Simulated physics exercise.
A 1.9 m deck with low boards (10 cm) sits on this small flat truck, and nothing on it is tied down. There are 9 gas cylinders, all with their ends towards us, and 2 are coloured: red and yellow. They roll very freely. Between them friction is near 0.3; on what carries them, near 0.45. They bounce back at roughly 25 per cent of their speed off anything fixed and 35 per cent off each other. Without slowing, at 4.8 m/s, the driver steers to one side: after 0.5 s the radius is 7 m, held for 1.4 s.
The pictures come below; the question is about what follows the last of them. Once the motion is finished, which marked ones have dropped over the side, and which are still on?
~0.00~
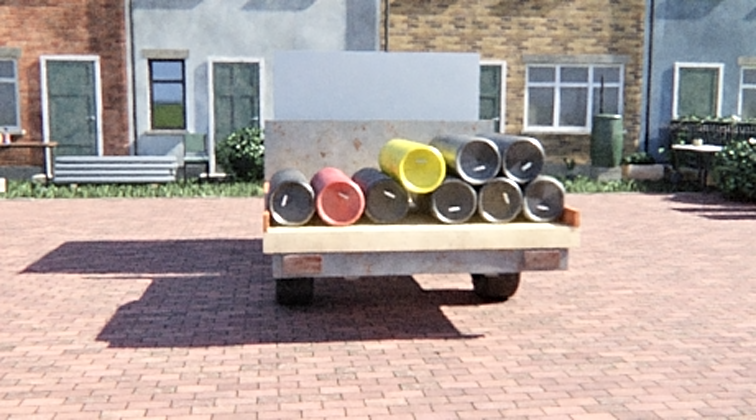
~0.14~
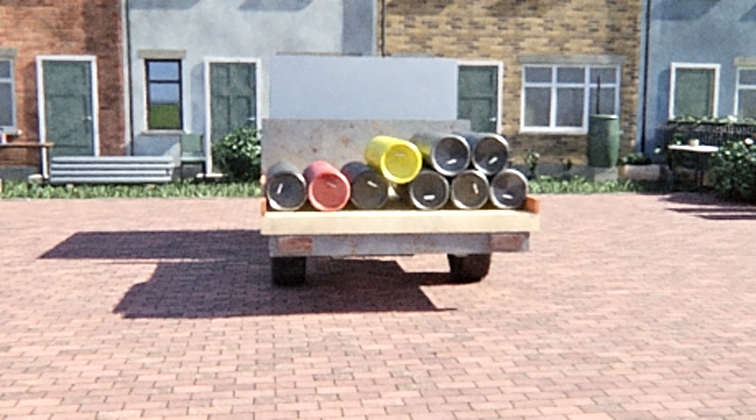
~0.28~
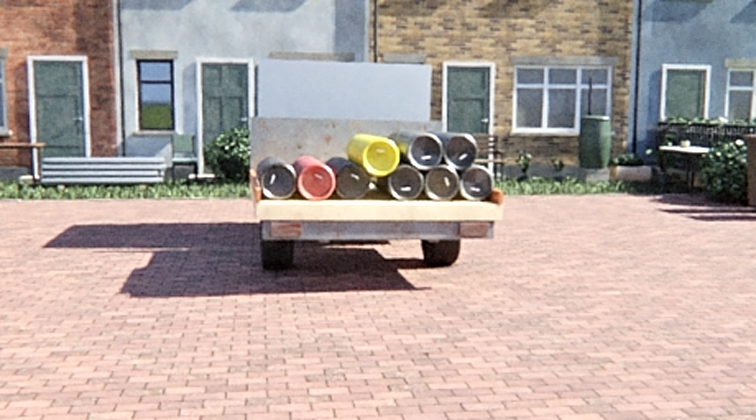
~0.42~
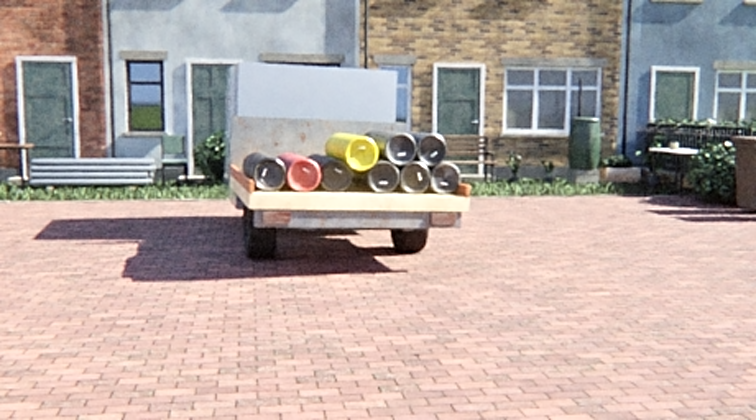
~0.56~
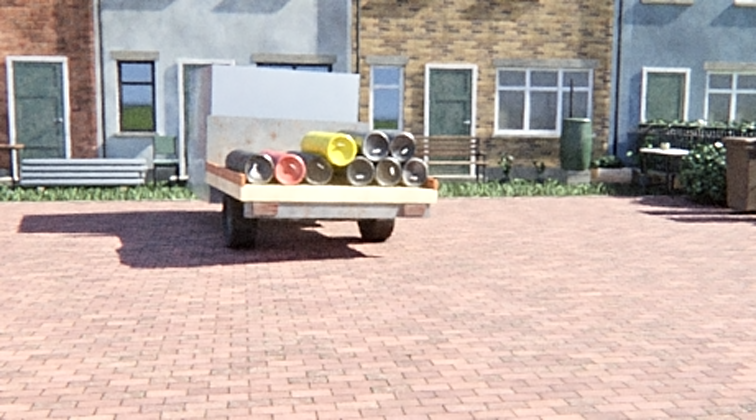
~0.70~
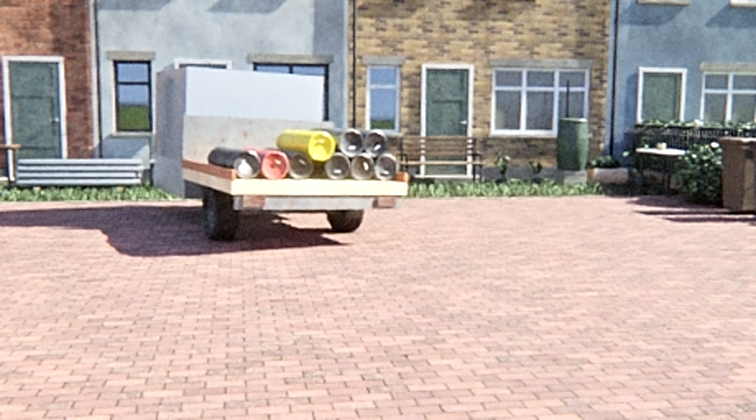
Red is still on; yellow is still on.
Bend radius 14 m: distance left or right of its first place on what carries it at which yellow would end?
Rightwards, around 0 cm.
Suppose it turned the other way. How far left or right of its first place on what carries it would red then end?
Shift: Near 0 cm to the right.
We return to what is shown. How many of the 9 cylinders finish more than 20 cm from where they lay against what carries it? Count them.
0.
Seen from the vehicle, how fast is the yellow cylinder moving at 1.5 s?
Estimated speed near 0.1 m/s.
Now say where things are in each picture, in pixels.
Red at (340, 203), yellow at (421, 169); 6 of the 9 make up the bottom layer, in the first frame.
Red at (329, 191), yellow at (400, 162); the deck is level, in the second frame.
Red at (316, 182), yellow at (380, 157); the deck slopes 1° down to the right, in the third frame.
Red at (304, 175), yellow at (361, 153); the deck slopes 2° down to the right, in the fourth frame.
Red at (290, 170), yellow at (341, 150); the deck slopes 2° down to the right, in the fifth frame.
Red at (275, 166), yellow at (321, 146); the deck slopes 2° down to the right, in the sixth frame.
After 1.5 s, red is on the deck, 55 cm from the left edge, rolling left; yellow is up on others, 85 cm from the right edge; 0 gone from the deck.
At rest (2.5 s), red is on the deck, 55 cm from the left edge; yellow is up on others, 85 cm from the right edge; 0 gone from the deck.
